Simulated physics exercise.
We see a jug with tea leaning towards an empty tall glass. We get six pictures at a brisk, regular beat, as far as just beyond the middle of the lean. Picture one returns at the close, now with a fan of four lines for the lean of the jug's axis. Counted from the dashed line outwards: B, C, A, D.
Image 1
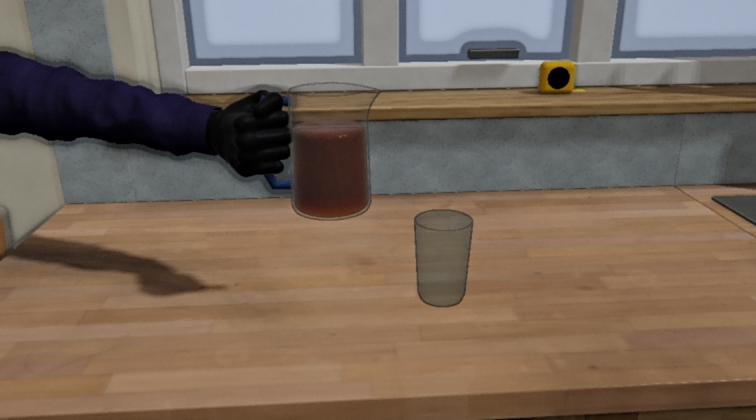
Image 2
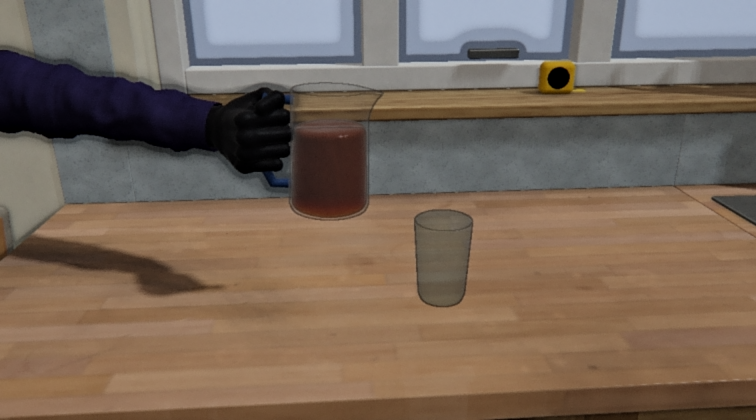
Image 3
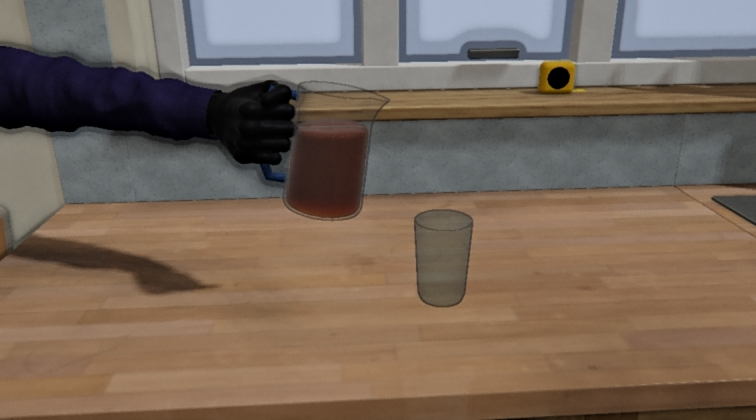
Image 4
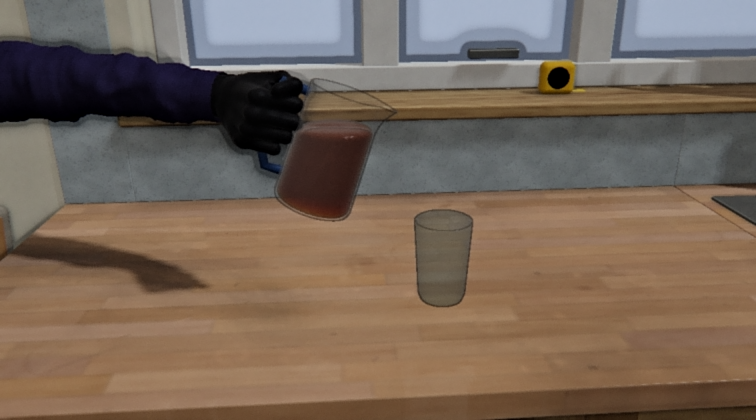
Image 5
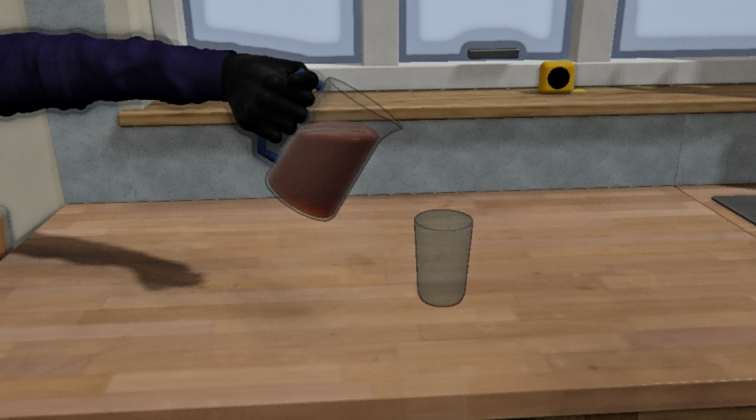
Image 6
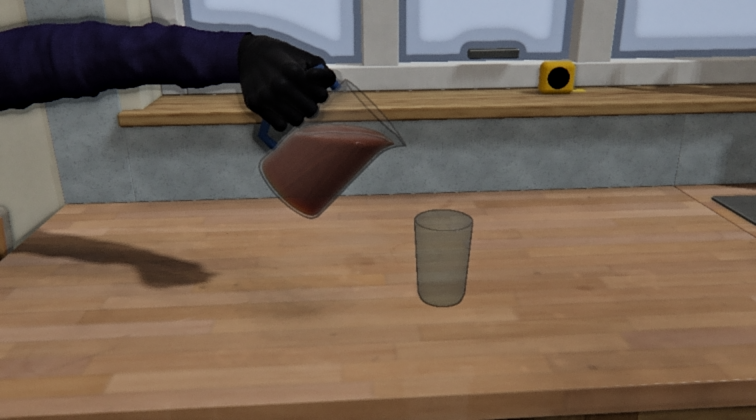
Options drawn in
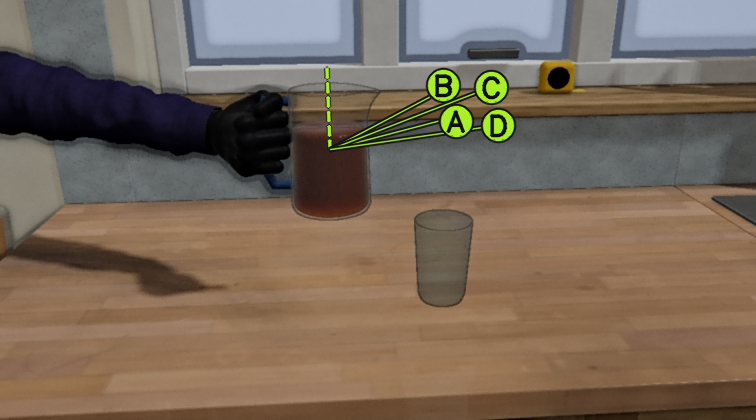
The clip opens on a black-gloved hand holding a clear jug of reddish-brown tea upright, to the left of an empty tall glass on a wooden counter. The hand gradually tilts the jug rightward until it leans steeply, the tea shifting up towards the lip while the glass stays still and empty.
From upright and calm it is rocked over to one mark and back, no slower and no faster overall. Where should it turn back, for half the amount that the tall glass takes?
C works best here.
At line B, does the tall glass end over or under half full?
Under half.
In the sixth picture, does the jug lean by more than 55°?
No.
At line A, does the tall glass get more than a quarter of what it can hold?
Yes, it does.
On the marked copy, A at (438, 121); B at (429, 96); C at (475, 93); D at (482, 127).
If A is chosen, the tall glass ends with about 70 % of what it can hold.
If B is chosen, the tall glass ends with about 32 % of what it can hold.
If C is chosen, the tall glass ends with about 50 % of what it can hold.
If D is chosen, the tall glass ends with about 86 % of what it can hold; 6 % of the tea is spilt.
